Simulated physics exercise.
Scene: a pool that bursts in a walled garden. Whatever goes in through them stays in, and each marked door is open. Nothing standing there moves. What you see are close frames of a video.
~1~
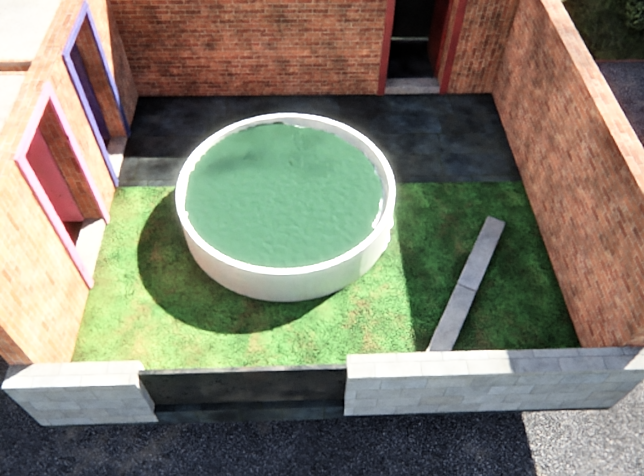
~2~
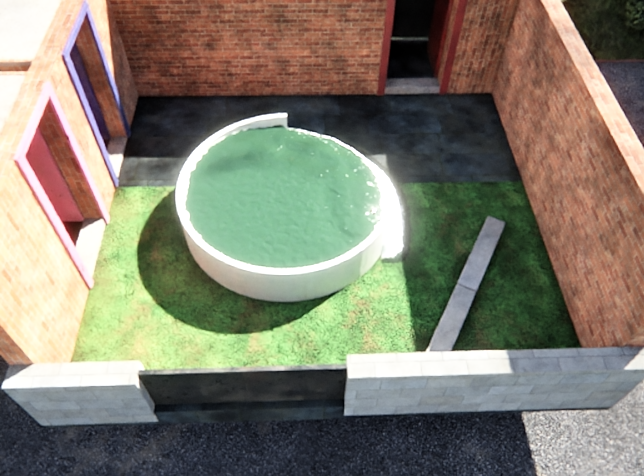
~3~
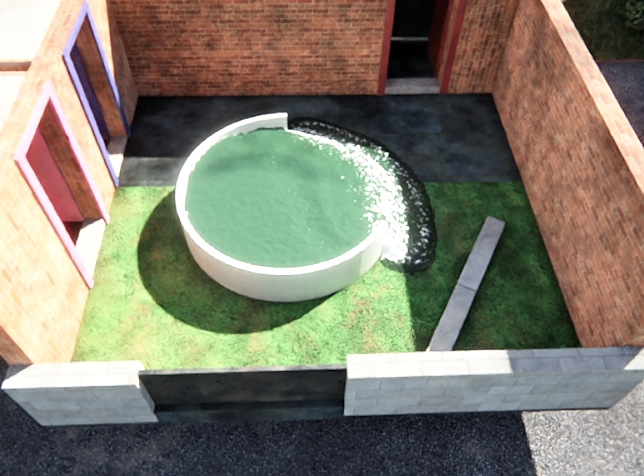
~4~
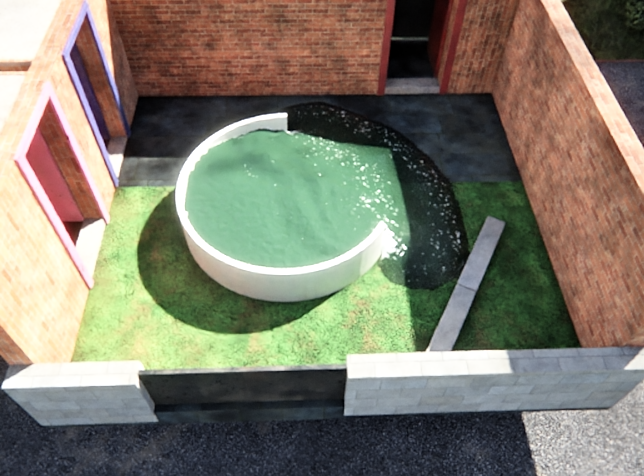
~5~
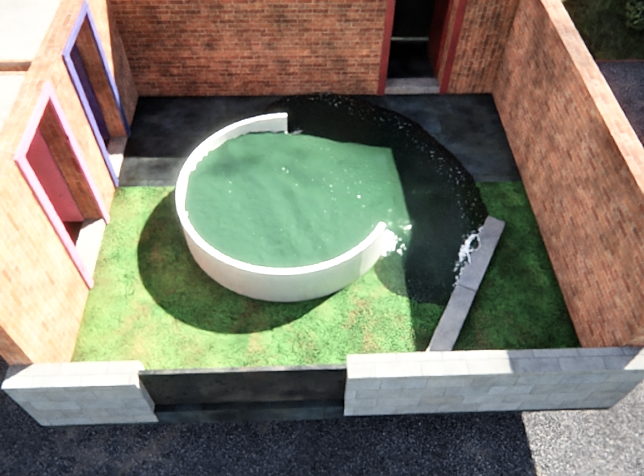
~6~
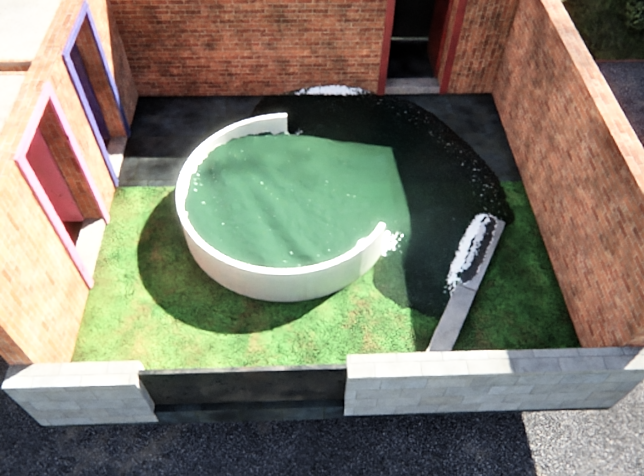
A round pool in a walled garden bursts on its right side, and water spreads outward.
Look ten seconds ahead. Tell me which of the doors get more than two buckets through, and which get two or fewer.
My prediction: The pink door keeps to the limit; the red door goes over the limit; the blue door goes over the limit.
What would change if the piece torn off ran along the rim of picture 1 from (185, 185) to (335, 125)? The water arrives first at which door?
Lab note - earliest arrival at the blue door.
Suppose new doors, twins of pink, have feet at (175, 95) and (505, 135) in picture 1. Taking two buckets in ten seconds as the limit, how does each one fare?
First falls short, then tops the limit.
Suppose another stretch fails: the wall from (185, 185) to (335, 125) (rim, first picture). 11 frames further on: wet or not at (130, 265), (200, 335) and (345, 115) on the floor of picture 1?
The three spots, in order, are inundated, spared and inundated.
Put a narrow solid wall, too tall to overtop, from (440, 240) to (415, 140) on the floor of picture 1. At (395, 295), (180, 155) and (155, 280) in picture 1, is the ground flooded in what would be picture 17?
Reading the points as listed, I get deluged, then left untouched, then left untouched.
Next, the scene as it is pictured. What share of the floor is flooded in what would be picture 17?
Around 55 percent.
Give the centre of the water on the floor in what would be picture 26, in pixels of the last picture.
Close to (391, 178), I reckon.
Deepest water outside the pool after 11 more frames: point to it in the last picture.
At about (473, 98).
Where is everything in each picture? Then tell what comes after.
In the first picture, the pool at (286, 189) is whole and still.
In the second picture, the front is at (398, 258), out from the gap at (368, 169).
In the third picture, water pours out at (368, 171) and has run to (423, 265).
In the fourth picture, the front is at (435, 281), out from the gap at (368, 172).
In the fifth picture, water pours out at (368, 173) and has run to (443, 297).
In the sixth picture, water pours out at (368, 173) and has run to (274, 95).
A moment on, water covers 45 % of the floor; the pink door not reached, the red door under two buckets in, the blue door not reached.
Next, water covers 55 % of the floor; the pink door not reached, the red door over two buckets in, the blue door not reached.
Then, water covers 70 % of the floor; the pink door not reached, the red door far over two buckets in, the blue door wet at the sill, nothing in.
Later, water covers 85 % of the floor; the pink door wet at the sill, nothing in, the red door far over two buckets in, the blue door under two buckets in.
In the end, water covers 95 % of the floor; the pink door wet at the sill, nothing in, the red door far over two buckets in, the blue door over two buckets in.
